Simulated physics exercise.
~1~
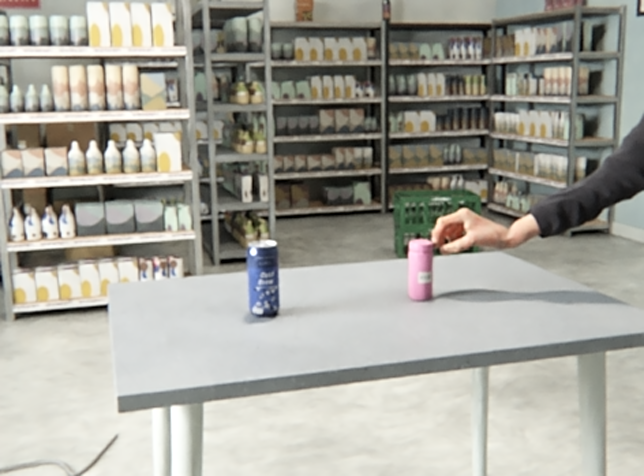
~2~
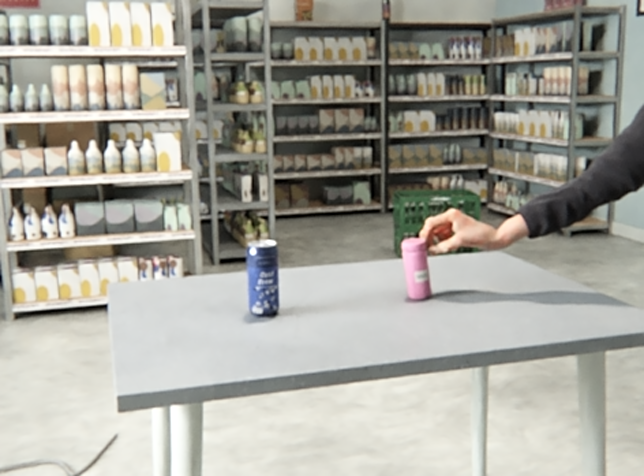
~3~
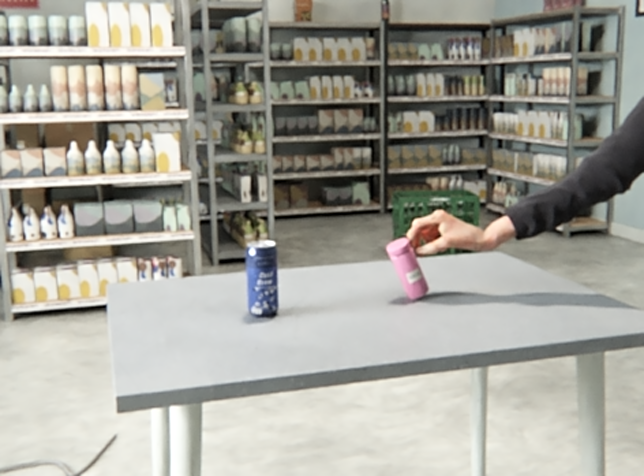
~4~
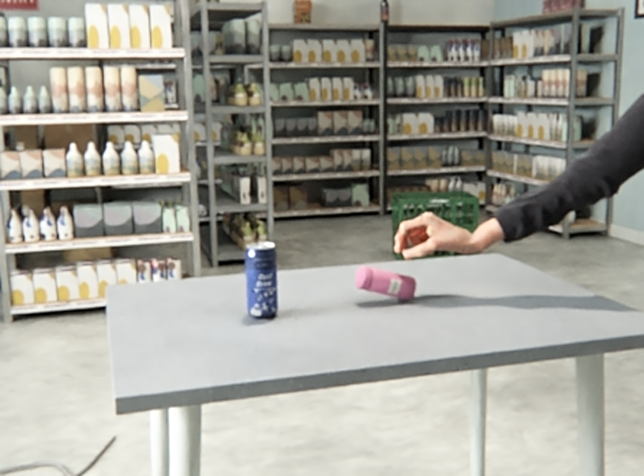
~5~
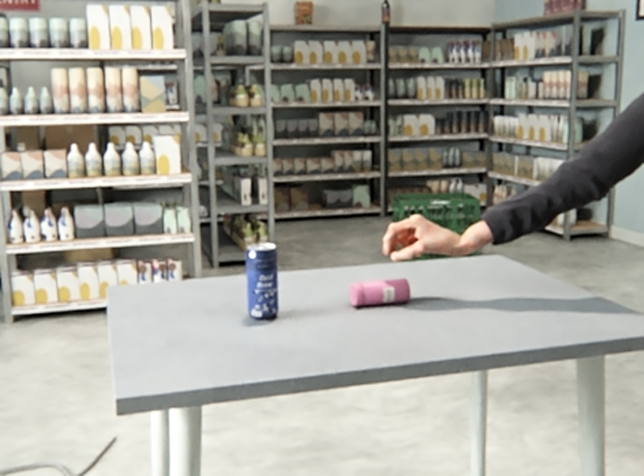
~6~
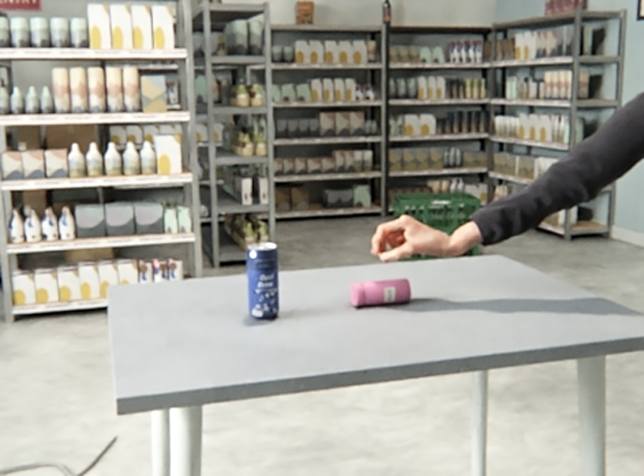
We see a hand push the top of a pink shaker to the left on a grey table in a shop, tilting it until it topples onto its side. The hand draws back slightly, leaving the shaker lying near an upright blue can that stays in place.
